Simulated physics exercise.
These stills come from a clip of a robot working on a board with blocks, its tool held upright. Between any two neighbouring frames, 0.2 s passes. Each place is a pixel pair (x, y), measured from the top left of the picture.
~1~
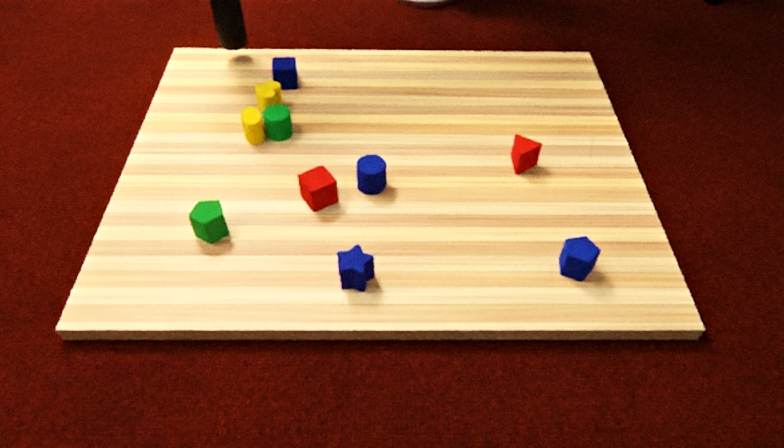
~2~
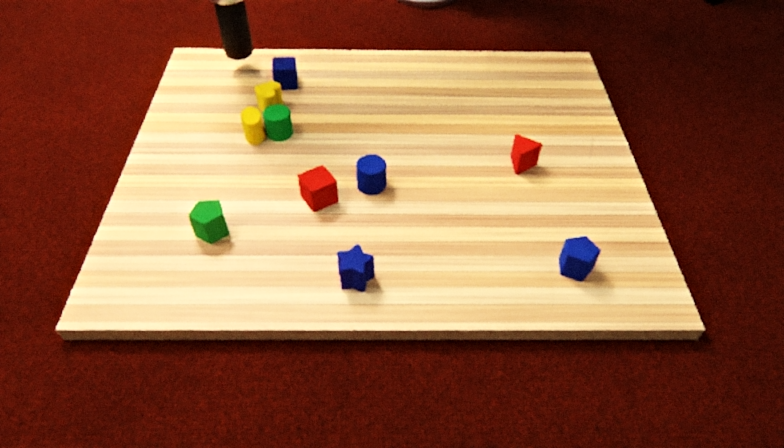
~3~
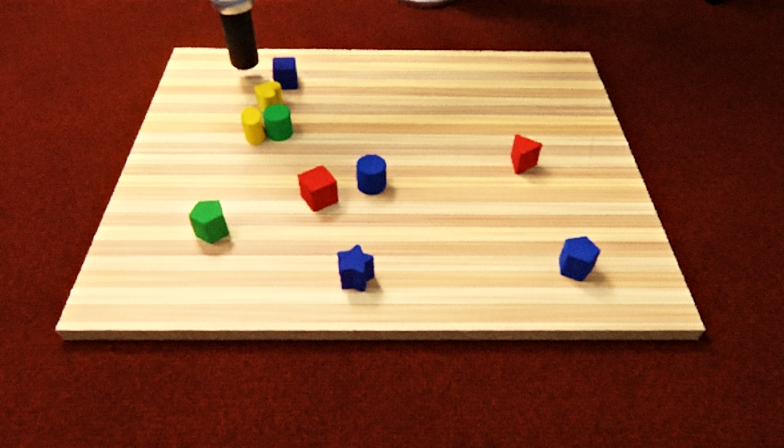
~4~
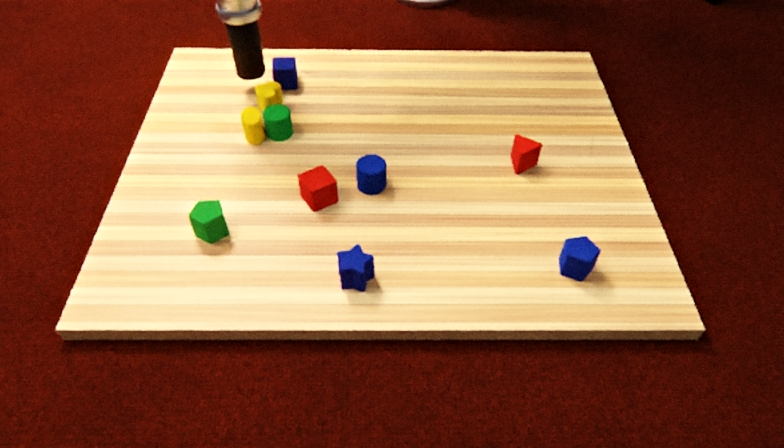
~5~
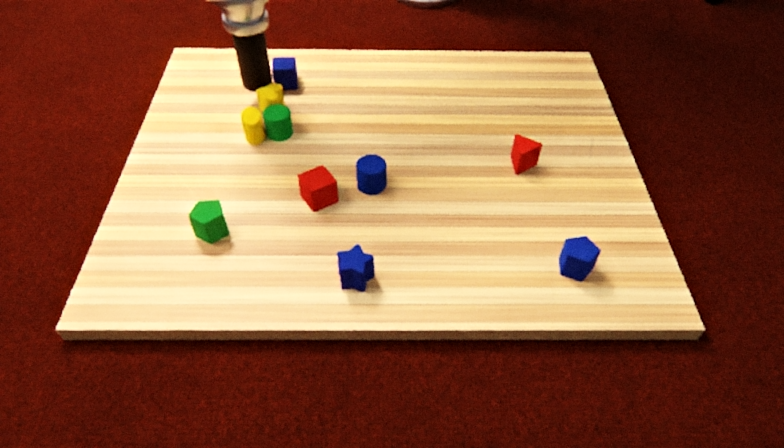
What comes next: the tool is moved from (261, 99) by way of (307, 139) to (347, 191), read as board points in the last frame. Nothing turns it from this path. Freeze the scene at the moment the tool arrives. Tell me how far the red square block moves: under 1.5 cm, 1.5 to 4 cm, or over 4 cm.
It moves only a bit, under 1.5 cm.
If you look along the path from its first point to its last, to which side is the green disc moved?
Right-hand side.
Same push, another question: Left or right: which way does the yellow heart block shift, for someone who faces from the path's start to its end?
It goes left.
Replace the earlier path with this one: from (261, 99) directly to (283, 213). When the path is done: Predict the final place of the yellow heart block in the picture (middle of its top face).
It sits at (290, 109).
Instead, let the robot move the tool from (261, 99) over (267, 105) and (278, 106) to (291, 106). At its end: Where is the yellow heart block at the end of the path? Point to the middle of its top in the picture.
At pixel (294, 100).
The first path, step by step. One third of the way, tool (289, 110); yellow heart block (306, 116); green disc (282, 123).
Two thirds of the way, tool (320, 140); yellow heart block (344, 144), turned 35° anticlockwise; green disc (287, 139).
At the end, tool (346, 176); yellow heart block (379, 164), turned 130° anticlockwise; green disc (287, 139); red square block (316, 181); blue disc (404, 175).
